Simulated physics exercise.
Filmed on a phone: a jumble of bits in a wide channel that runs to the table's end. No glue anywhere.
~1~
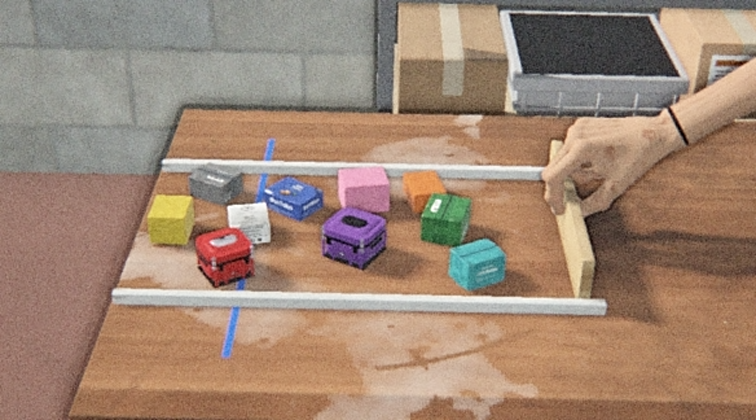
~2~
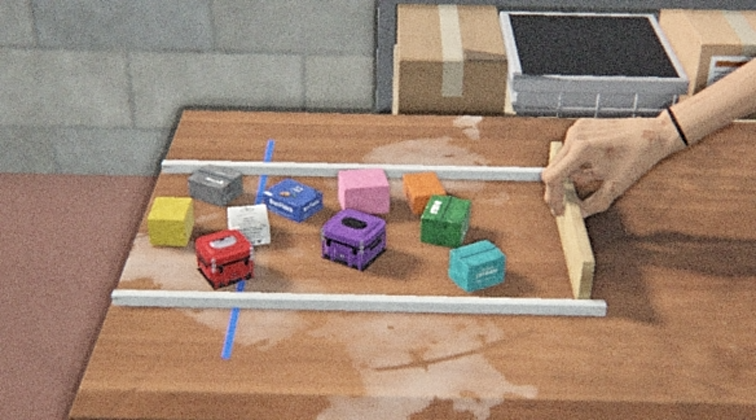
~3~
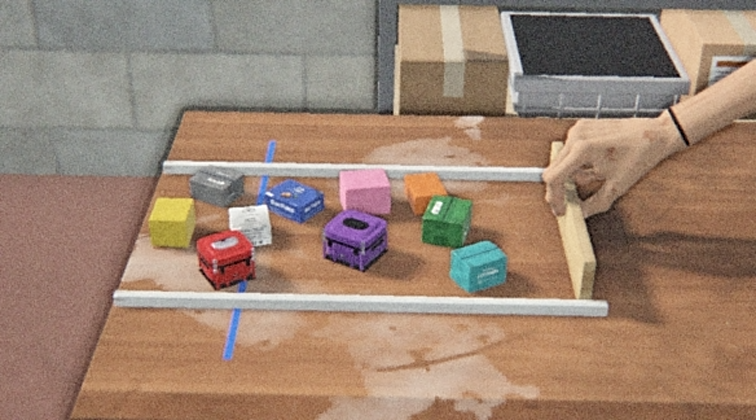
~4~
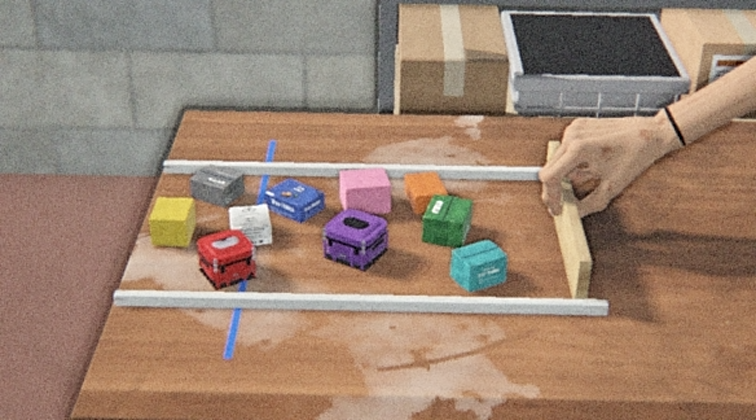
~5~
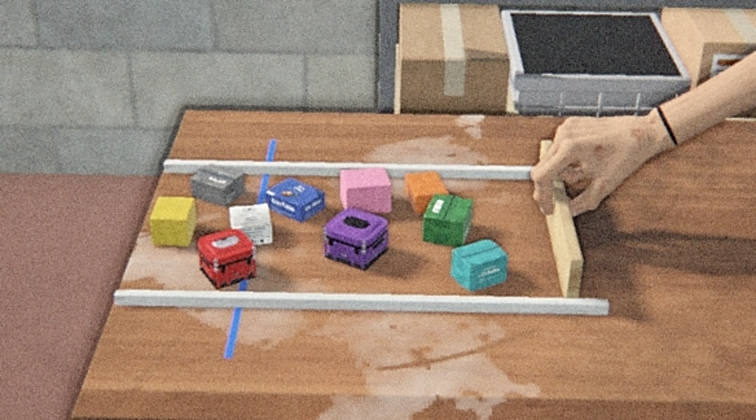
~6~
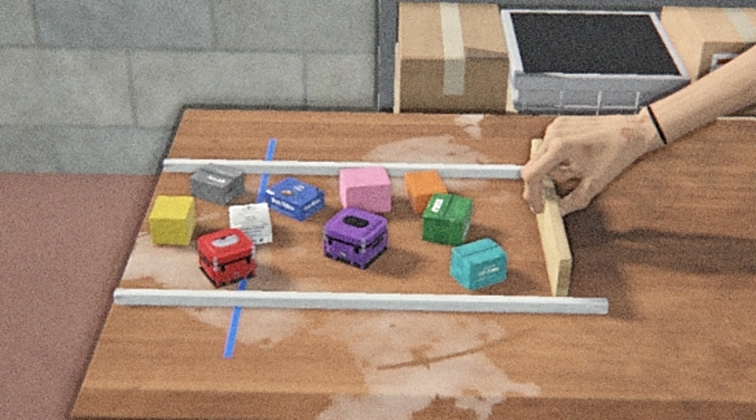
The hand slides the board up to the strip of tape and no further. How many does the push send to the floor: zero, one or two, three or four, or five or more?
In the end the number that fall off is one or two.
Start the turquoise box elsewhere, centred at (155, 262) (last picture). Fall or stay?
From there it holds on.
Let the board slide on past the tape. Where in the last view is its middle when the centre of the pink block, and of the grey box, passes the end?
Near (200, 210) and (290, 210).
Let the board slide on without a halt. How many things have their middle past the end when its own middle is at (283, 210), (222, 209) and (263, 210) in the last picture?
The counts: 1, 3 and 1.
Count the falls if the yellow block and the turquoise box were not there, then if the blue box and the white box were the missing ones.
The counts: 1 and 0.
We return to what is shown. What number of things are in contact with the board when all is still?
That makes 4.
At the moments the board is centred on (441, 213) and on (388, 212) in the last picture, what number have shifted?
First 3, then 6.
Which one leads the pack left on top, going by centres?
Foremost is the blue box.
Early on, none off yet; yellow block at rest near (173, 220); grey box at rest near (217, 184); red case at rest near (226, 256).
A while later, none off yet; yellow block at rest near (173, 220); grey box travelled about its own width near (169, 178); red case moving near (220, 258).
Finally, the number that fall off is one or two; lost, grey box.
